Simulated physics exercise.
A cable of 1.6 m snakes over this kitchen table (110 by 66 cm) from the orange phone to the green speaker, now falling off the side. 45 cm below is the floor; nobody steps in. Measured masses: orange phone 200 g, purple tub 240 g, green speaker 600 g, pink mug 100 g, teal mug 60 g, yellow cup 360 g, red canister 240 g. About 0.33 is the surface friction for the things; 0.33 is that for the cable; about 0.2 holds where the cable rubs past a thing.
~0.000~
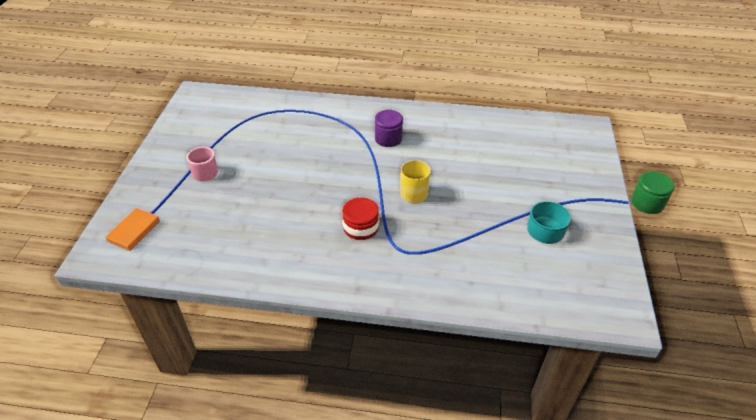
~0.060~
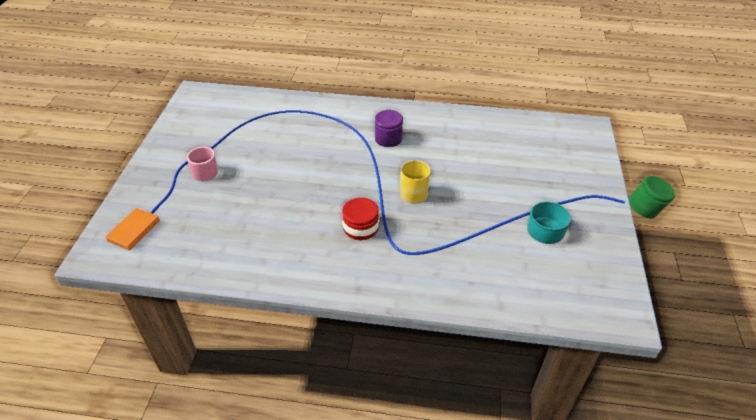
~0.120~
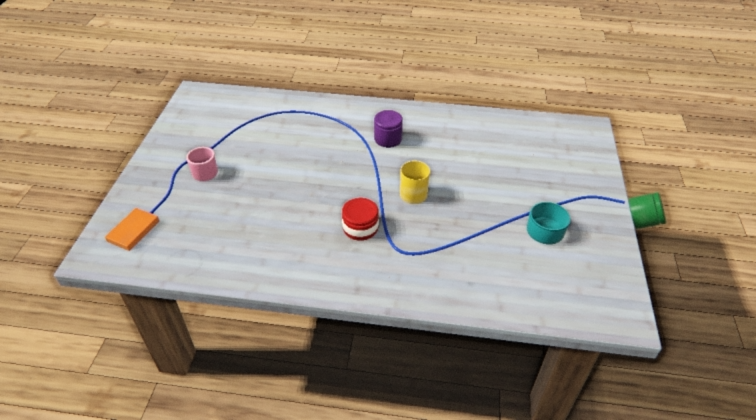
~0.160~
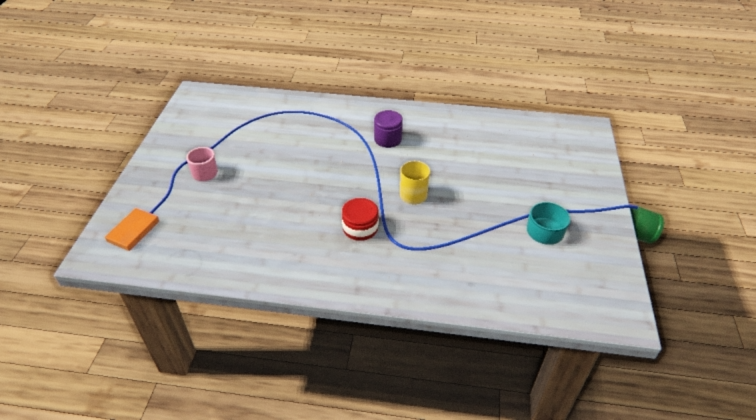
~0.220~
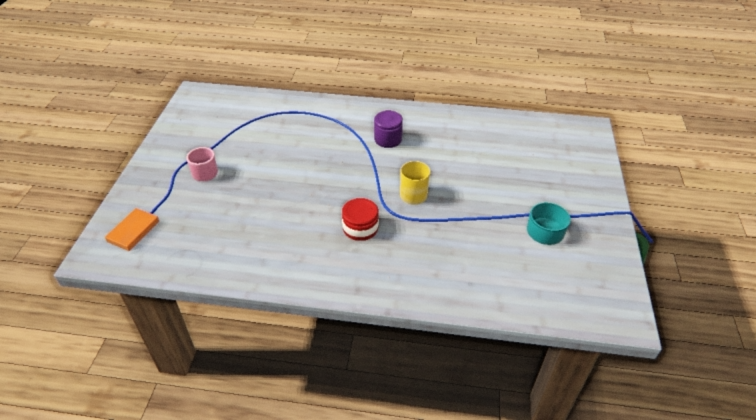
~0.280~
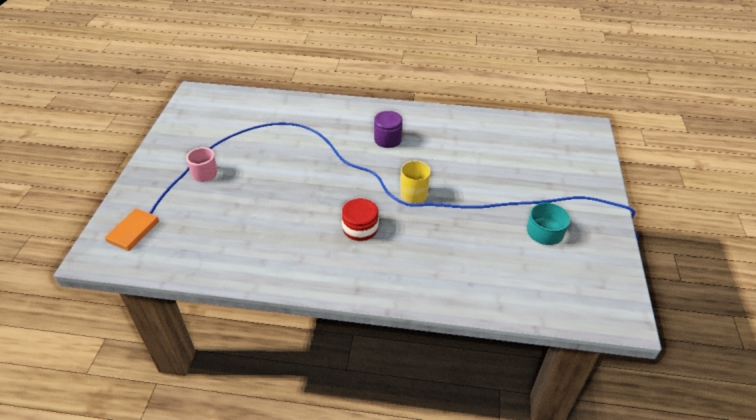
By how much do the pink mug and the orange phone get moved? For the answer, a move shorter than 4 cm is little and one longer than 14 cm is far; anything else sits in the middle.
As I see it, the pink mug shifts a fair bit, the orange phone stays almost put.
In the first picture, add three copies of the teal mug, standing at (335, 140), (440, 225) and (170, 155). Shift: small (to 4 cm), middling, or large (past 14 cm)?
In turn, the three show a lot of movement, a lot of movement and only a little movement.
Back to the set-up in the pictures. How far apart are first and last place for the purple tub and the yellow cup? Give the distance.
Final offset from start: Purple tub = 0 cm, yellow cup = 0 cm.
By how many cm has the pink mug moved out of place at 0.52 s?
The pink mug is 8 cm out of place.
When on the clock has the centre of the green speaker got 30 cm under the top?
At about 0.32 s.
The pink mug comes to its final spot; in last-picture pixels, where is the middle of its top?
At about (204, 184).
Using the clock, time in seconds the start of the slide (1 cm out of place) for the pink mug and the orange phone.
Pink mug 0.40 s, orange phone never.
At 0.5 s, the cable's tail end at (150, 214); pink mug 8 cm off its start, green speaker over the edge.
At 0.7 s, the cable's tail end at (150, 214); pink mug 9 cm off its start, green speaker over the edge.
At 1.0 s, the cable's tail end at (150, 214); pink mug 9 cm off its start at (205, 184), green speaker over the edge.
At 1.2 s, the cable's tail end at (150, 214); pink mug 9 cm off its start, green speaker over the edge.
At 2.4 s, the cable's tail end at (150, 214); pink mug 9 cm off its start at (204, 184), orange phone 0 cm off its start at (132, 226), green speaker over the edge.
